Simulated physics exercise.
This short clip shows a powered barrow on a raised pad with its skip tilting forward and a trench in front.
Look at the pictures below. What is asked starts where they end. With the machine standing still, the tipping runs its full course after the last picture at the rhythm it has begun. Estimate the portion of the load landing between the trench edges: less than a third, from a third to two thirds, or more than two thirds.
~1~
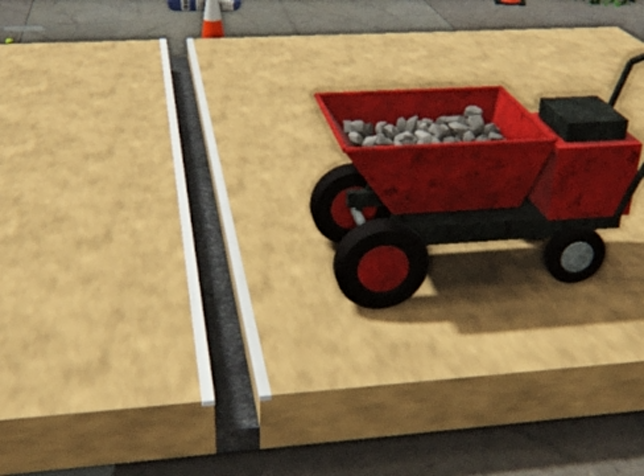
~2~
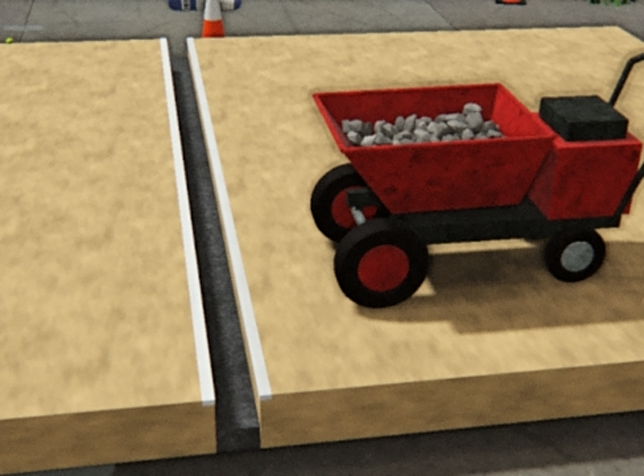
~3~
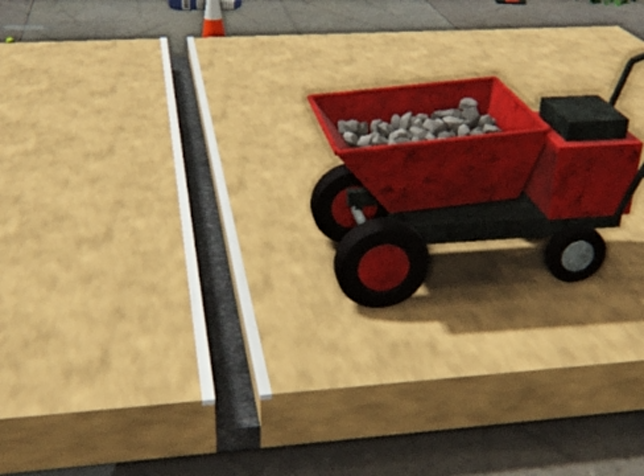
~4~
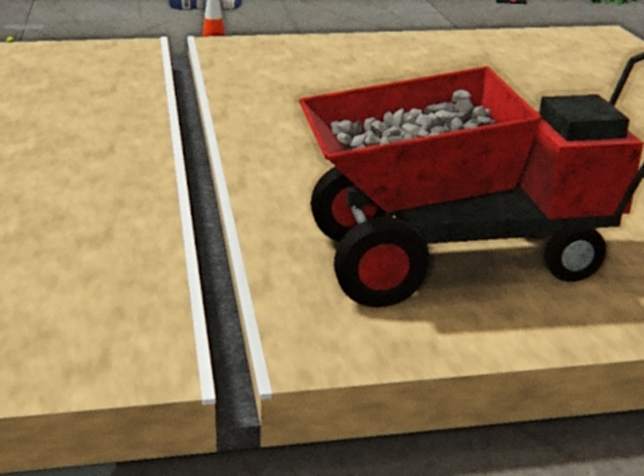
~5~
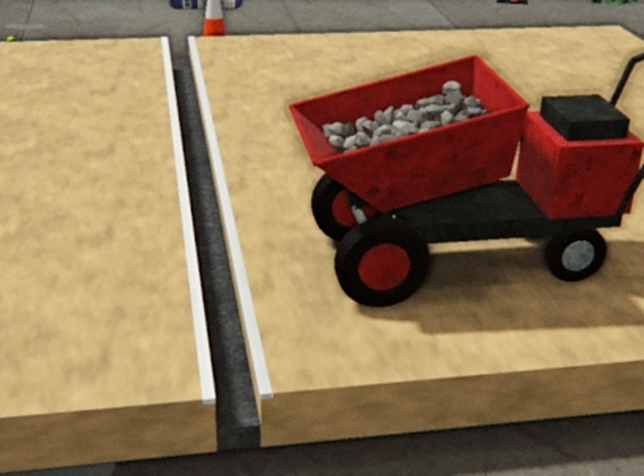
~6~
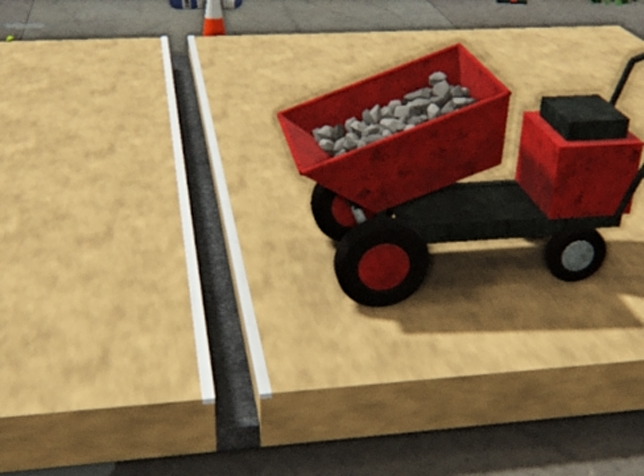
Between the edges lands from a third to two thirds of the load.
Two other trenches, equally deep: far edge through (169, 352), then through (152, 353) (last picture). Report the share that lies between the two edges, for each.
About 90 %, then 90 %.
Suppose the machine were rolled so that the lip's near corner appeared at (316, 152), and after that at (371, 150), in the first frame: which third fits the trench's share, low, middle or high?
First below one third, then one to two thirds.
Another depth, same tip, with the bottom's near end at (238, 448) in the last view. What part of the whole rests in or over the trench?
Something close to 70 per cent.
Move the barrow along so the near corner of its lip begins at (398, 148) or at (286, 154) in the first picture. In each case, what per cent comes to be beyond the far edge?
About 10 % and about 70 %.
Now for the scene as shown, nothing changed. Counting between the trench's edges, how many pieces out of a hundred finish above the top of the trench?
Around 40 per cent.
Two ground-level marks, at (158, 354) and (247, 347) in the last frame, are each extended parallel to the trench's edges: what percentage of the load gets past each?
In order: Near 10 %, then 90 %.
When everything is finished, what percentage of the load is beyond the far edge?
I'd estimate about 30 per cent of the load.
Soon, skip tipped steeply; all in the skip.
A while on, skip tipped right over; nearly all in the skip; a small part in or heaped over the trench; a stray few beyond it.
Towards the end, skip tipped right over; about a quarter in the skip; about half in or heaped over the trench; about a quarter beyond it.
Finally, skip tipped right over; a small part in the skip; a stray few short of the trench; about half in or heaped over the trench; about a third beyond it.
